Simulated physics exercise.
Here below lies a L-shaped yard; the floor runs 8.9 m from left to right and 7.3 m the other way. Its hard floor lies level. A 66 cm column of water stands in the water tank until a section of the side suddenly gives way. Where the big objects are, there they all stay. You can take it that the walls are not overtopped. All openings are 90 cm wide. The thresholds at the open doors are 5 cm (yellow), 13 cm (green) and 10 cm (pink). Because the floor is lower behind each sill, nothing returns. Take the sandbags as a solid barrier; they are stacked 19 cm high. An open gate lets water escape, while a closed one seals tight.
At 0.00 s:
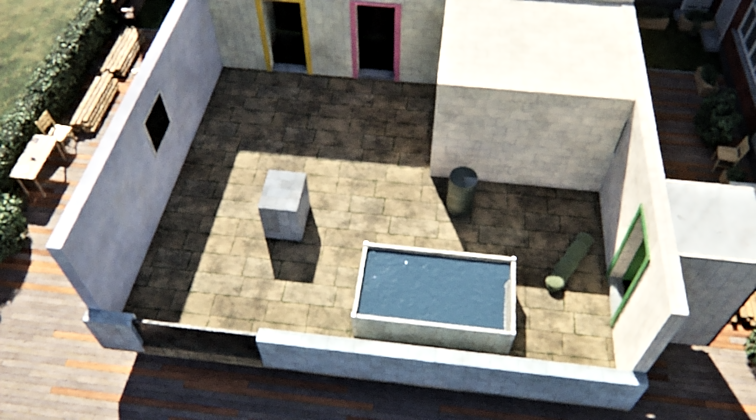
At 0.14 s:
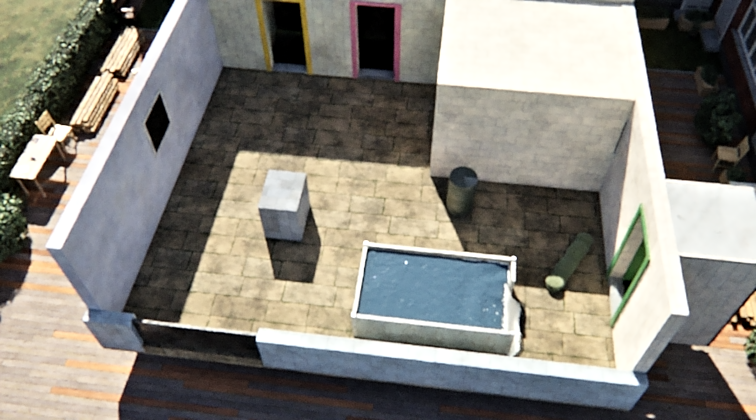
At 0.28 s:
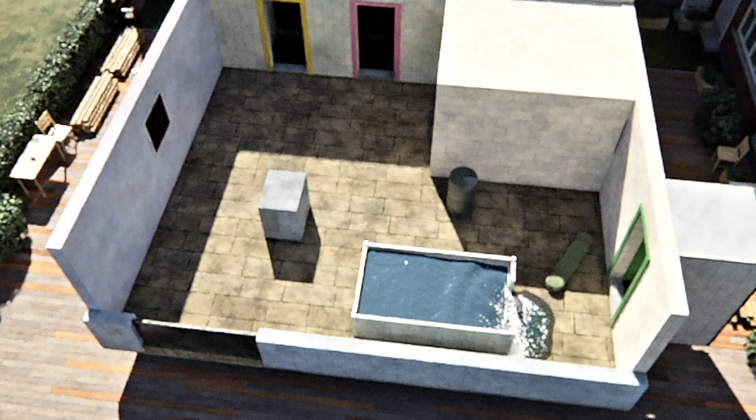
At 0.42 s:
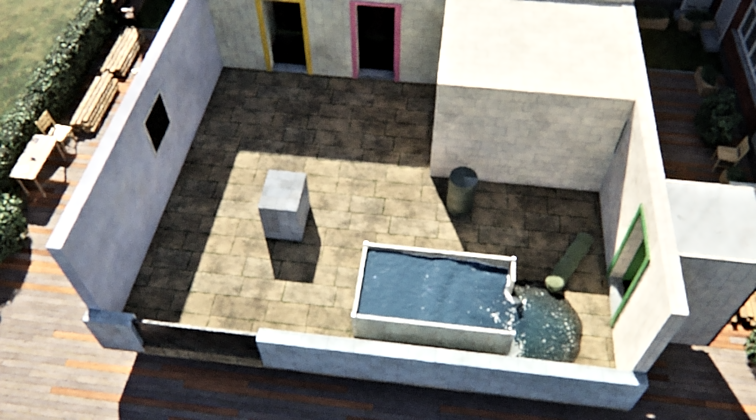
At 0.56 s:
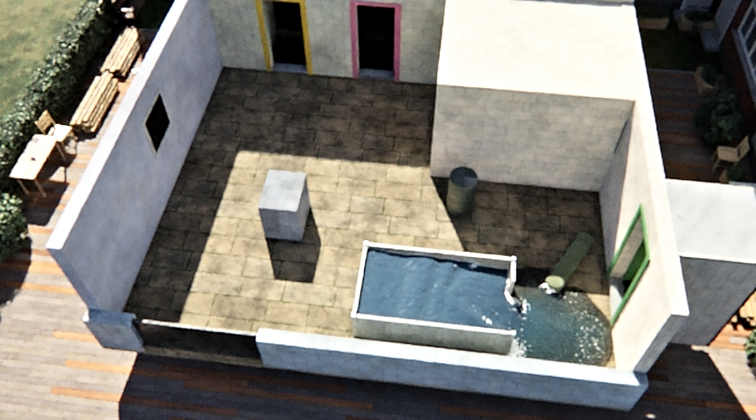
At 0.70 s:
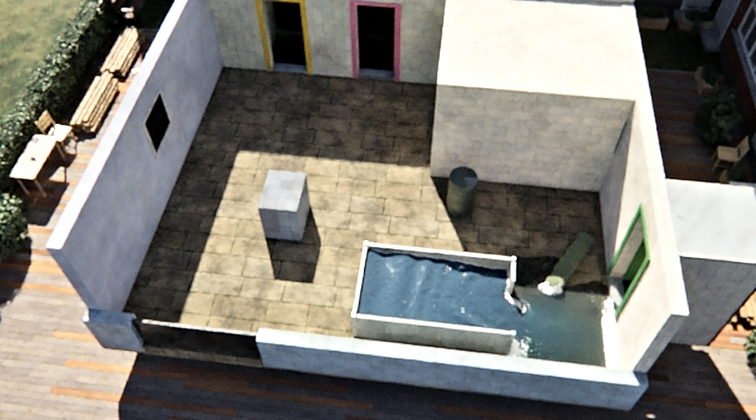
Water pours from the right end of the tank and spreads across the paved floor.
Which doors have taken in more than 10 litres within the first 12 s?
Door by door: The yellow door has not; the green door has; the pink door has not.
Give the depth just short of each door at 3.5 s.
Yellow 0 cm, green 27 cm, pink 0 cm.
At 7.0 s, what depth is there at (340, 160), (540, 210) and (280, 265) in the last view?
Listed order: 1 / 5 / 2 cm.
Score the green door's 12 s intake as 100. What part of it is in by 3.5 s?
I'd say close to 55 percent.
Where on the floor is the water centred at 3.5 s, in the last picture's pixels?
Around (508, 302) in the last picture.
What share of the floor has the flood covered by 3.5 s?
20 %.
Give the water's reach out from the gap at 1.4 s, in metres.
Around 2.8 metres.
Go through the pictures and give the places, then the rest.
The water tank at (436, 289) is whole and still, 66 cm deep, in the first picture.
Water pours out at (507, 320) and has run 0.6 m, to (516, 302); deepest outside 20 cm, 66 cm at the water tank's back, in the second picture.
The front is at (545, 308), 0.9 m from the gap at (507, 321); 0.9 m2 of floor is under water; 66 cm left at the back of the water tank, in the third picture.
Water pours out at (507, 321) and has run 1.3 m, to (576, 319); deepest outside 32 cm, 66 cm at the water tank's back, in the fourth picture.
The front is at (611, 344), 1.9 m from the gap at (507, 321); 3.0 m2 of floor is under water; 66 cm left at the back of the water tank, in the fifth picture.
The front is at (615, 388), 2.1 m from the gap at (507, 321); 3.6 m2 of floor is under water; 65 cm left at the back of the water tank, in the sixth picture.
After 1.4 s water covers 10 % of the floor and is deepest (50 cm) near (611, 378); yellow door not reached, green door 27 cm at the sill, 26 L in, pink door not reached.
After 2.2 s water covers 10 % of the floor and is deepest (42 cm) near (611, 378); yellow door not reached, green door 30 cm at the sill, 96 L in, pink door not reached.
After 3.5 s water covers 20 % of the floor and is deepest (37 cm) near (590, 249); yellow door not reached, green door 27 cm at the sill, 190 L in, pink door not reached.
After 7.0 s water covers 55 % of the floor and is deepest (20 cm) near (573, 278); yellow door not reached, green door 19 cm at the sill, 329 L in, pink door not reached.
After 12.0 s water covers 80 % of the floor and is deepest (10 cm) near (472, 216); yellow door not reached, green door 9 cm at the sill, 348 L in, pink door not reached.
